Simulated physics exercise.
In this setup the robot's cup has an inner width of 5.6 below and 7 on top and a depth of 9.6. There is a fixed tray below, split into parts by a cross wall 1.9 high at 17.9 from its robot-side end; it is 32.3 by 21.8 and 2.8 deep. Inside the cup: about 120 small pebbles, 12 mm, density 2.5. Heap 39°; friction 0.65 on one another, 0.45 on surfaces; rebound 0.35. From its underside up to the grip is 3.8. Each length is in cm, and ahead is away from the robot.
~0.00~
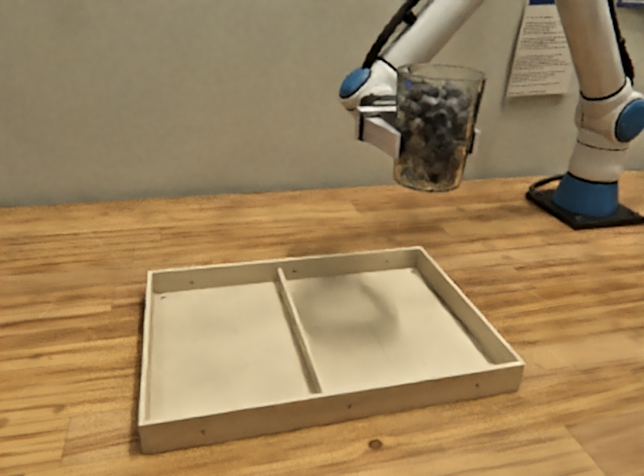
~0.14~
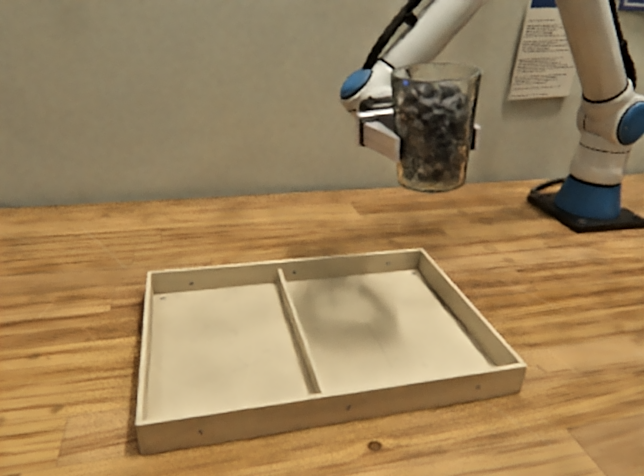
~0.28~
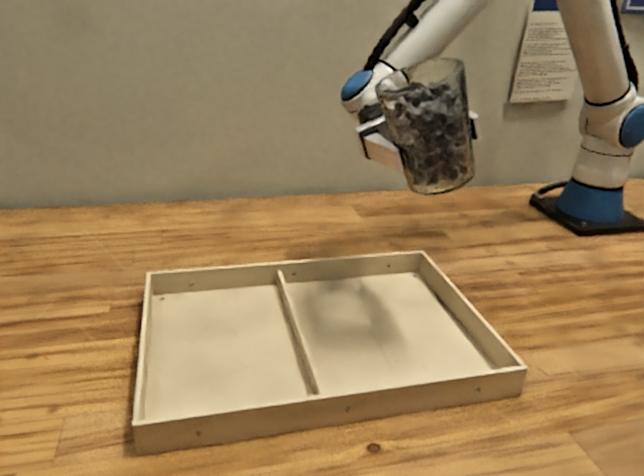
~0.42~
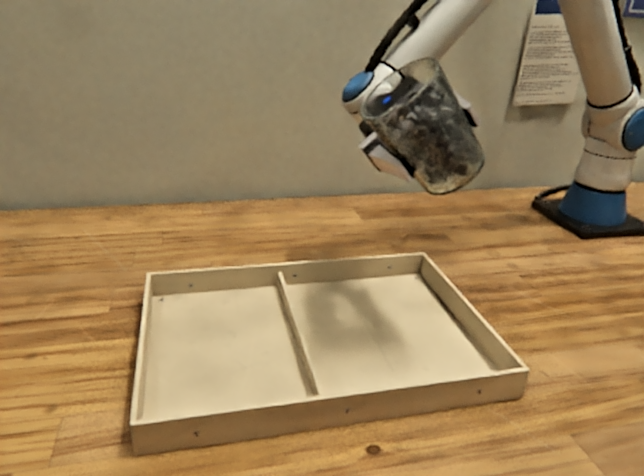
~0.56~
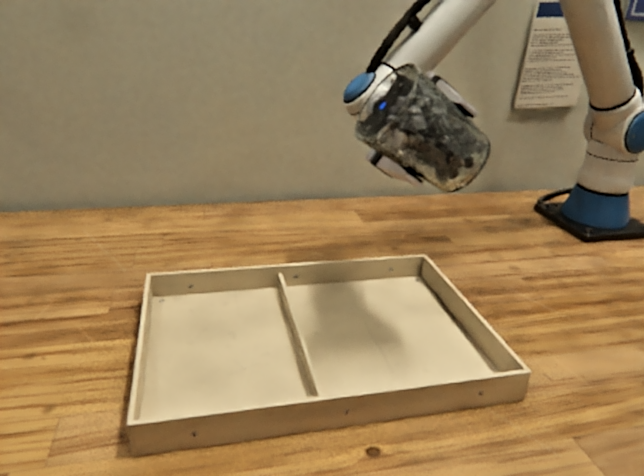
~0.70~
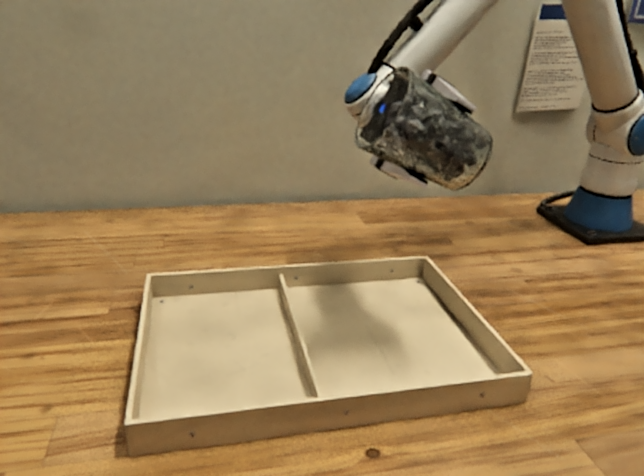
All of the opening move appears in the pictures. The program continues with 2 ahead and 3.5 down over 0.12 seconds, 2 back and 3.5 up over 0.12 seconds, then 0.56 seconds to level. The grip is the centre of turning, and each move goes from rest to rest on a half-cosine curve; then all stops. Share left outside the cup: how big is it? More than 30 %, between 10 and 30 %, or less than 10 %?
Less than 10 %.
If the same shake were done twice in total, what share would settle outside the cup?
Then about 0 per cent.
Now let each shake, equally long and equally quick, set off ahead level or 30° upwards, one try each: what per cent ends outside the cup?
10 and 15 %.
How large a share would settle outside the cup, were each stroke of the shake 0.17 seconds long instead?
It would be some 0 %.
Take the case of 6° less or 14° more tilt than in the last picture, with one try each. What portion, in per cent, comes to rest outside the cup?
Some 0 and 5 per cent.
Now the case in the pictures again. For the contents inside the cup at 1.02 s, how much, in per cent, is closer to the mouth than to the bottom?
Around 45 per cent of it.
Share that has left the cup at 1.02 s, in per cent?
Roughly 0 per cent by then.
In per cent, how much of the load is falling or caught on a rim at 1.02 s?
Around 1 percent of the load.
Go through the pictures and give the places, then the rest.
The first picture shows the cup middle at (434, 130), level; upper third of the load around (436, 107), from x 405 to 465, top at y 95; 124 in the cup.
The second picture shows the cup middle at (433, 130), tilted 6° forward; upper third of the load around (434, 108), from x 405 to 465, top at y 90.
The third picture shows the cup middle at (431, 131), tilted 21° forward; upper third of the load around (433, 111), from x 395 to 465, top at y 90.
The fourth picture shows the cup middle at (428, 133), tilted 41° forward; upper third of the load around (428, 115), from x 390 to 470, top at y 90.
The fifth picture shows the cup middle at (427, 135), tilted 56° forward; upper third of the load around (423, 119), from x 380 to 475, top at y 95.
The sixth picture shows the cup middle at (427, 136), tilted 62° forward; upper third of the load around (424, 120), from x 380 to 480, top at y 95; 124 in the cup.
After 1.02 s, tilted 59° forward, highest piece 24 above the table; 123 in the cup, 1 in flight or on a rim.
After 1.34 s, tilted 12° forward, highest piece 25 above the table; 123 in the cup, 1 in the far-side part.
After 1.70 s, level, highest piece 26 above the table; 123 in the cup, 1 in the far-side part.
After 2.75 s, level, highest piece 26 above the table; 123 in the cup, 1 in the far-side part.
In the end, 123 in the cup, 1 in the far-side part. That is 1 % outside the cup.
